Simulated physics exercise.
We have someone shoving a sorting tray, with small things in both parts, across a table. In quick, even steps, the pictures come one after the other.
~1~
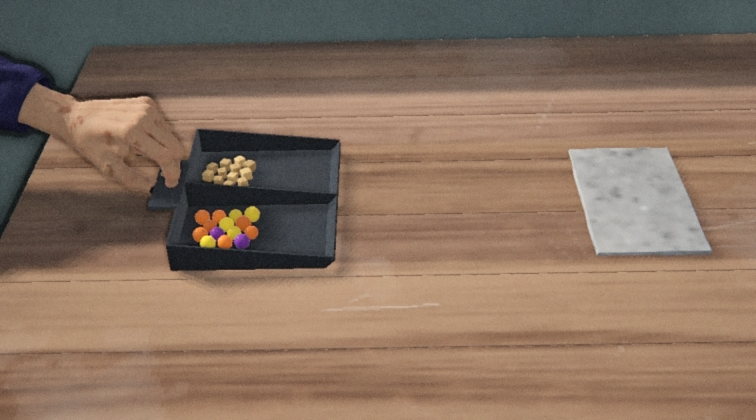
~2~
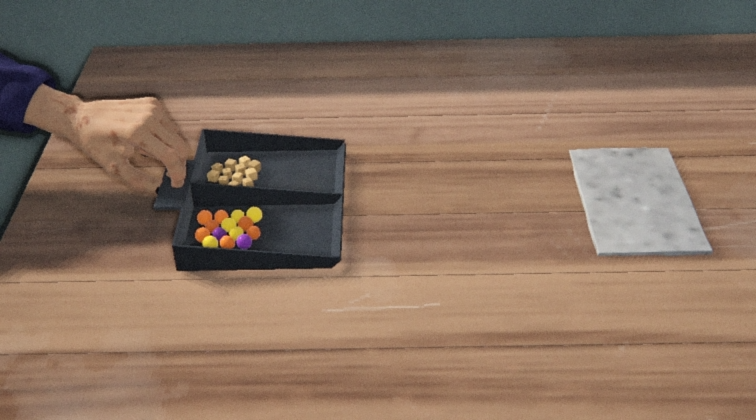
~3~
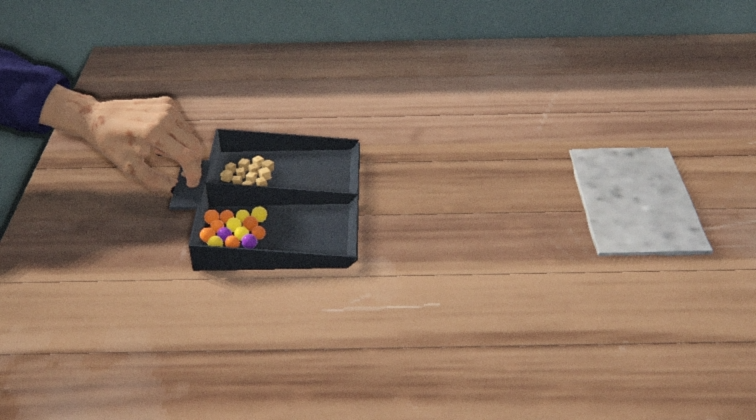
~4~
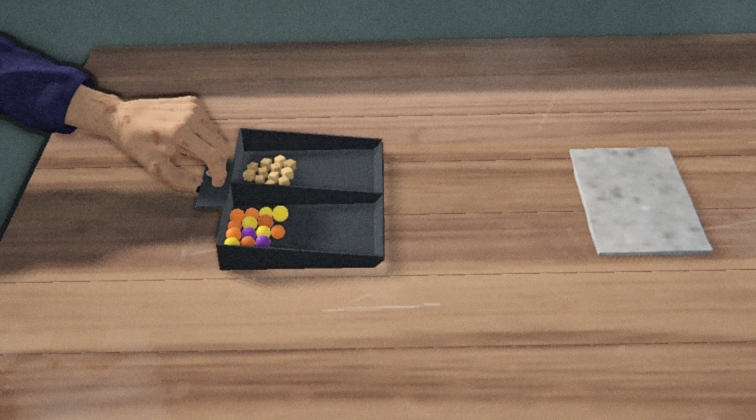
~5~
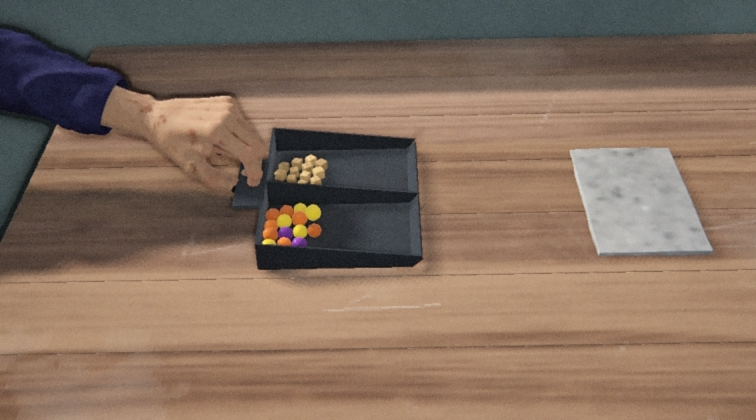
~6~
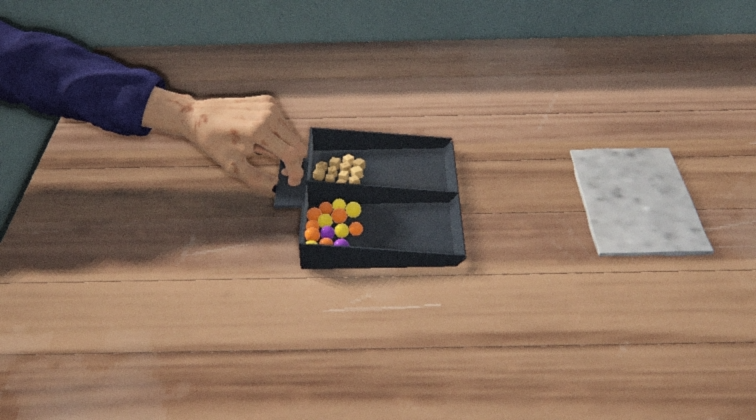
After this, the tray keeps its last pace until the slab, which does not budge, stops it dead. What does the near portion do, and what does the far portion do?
The near portion spills some over the edge, and the far portion stays put.
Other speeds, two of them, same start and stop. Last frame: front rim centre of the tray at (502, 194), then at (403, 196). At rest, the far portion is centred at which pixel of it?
It would come to rest near (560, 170) the first time and near (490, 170) the second.
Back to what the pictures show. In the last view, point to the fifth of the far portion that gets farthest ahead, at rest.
Close to (554, 169), I reckon.
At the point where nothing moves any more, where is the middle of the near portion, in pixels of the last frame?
It ends up centred around (700, 229) in the final picture.
Then, 0.09 s past the last view, tray still sliding, front rim near (521, 194); near portion all inside; far portion all inside.
Then, 0.27 s past the last view, tray stopped at the slab; near portion all inside, moved towards the front rim; far portion all inside, moved towards the front rim.
Then, 0.48 s past the last view, tray stopped at the slab; near portion about two thirds out of the tray; far portion all inside, moved towards the front rim.
Finally, tray stopped at the slab; near portion about two thirds out of the tray; far portion all inside, moved towards the front rim.
